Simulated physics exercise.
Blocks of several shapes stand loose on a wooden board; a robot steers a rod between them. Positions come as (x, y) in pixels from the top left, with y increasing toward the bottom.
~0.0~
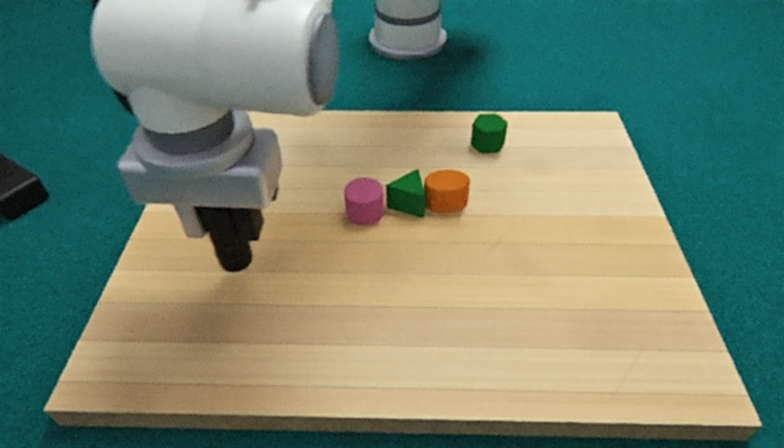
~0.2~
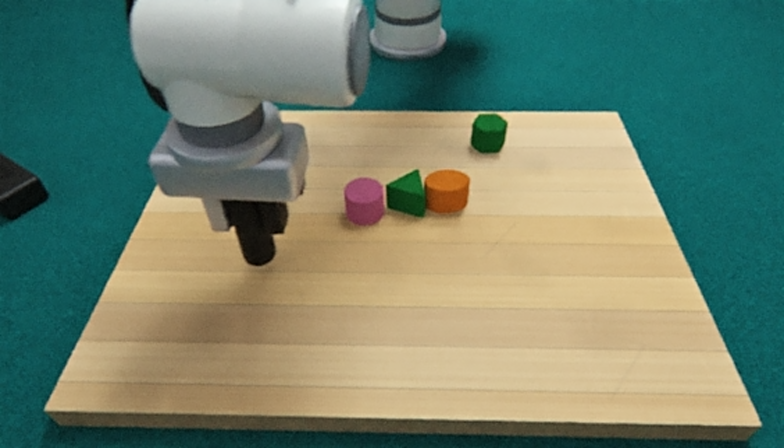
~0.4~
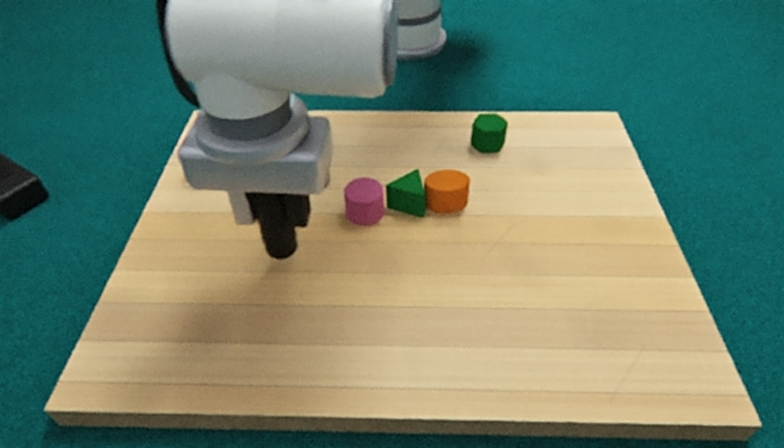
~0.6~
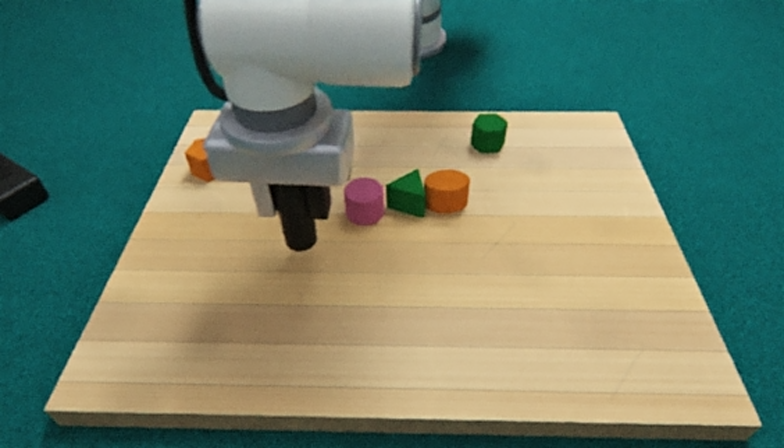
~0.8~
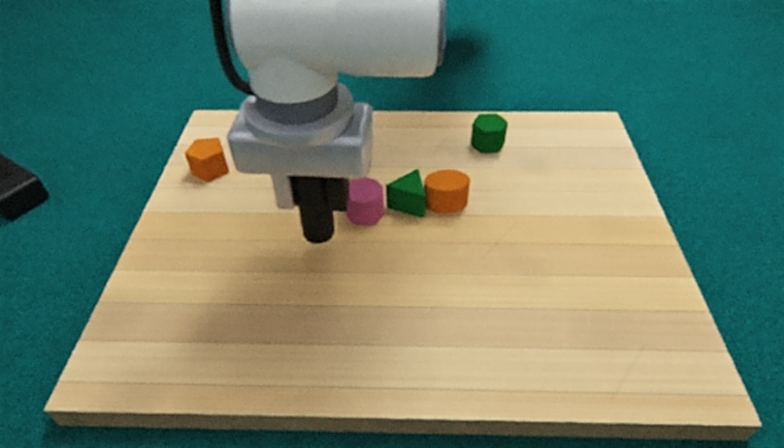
A robot arm moves its black rod rightward over a wooden board toward the pink block.
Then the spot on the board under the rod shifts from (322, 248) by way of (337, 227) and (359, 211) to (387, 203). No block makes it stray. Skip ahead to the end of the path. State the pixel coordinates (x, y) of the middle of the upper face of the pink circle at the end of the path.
My estimate: (396, 159).
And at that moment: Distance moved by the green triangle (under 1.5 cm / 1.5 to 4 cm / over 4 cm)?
My estimate: In the 1.5 to 4 cm range.
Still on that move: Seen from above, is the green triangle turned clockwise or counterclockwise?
Seen from above, its turn is clockwise.
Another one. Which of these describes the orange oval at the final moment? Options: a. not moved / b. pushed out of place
The correct letter is b.
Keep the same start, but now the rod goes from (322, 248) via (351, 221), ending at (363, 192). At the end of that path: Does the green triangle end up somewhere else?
My answer is yes.
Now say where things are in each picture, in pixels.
In the first picture, rod tip (237, 261); block tops, pink circle (364, 189); green triangle (409, 182); orange oval (448, 179).
In the second picture, rod (260, 255); blocks unchanged.
In the third picture, rod (282, 248); blocks unchanged.
In the fourth picture, rod (302, 241); blocks unchanged.
In the fifth picture, rod (319, 233); pink circle (364, 189); green triangle (409, 182); orange oval (448, 179).
What follows on the original path. One third of the way, rod (335, 211); nothing pushed yet.
Two thirds of the way, rod (358, 195); pink circle (383, 172); green triangle (419, 176), turned 50° clockwise; orange oval (456, 180).
At the end, rod (387, 188); pink circle (396, 159); green triangle (426, 166), turned 90° clockwise; orange oval (459, 181).
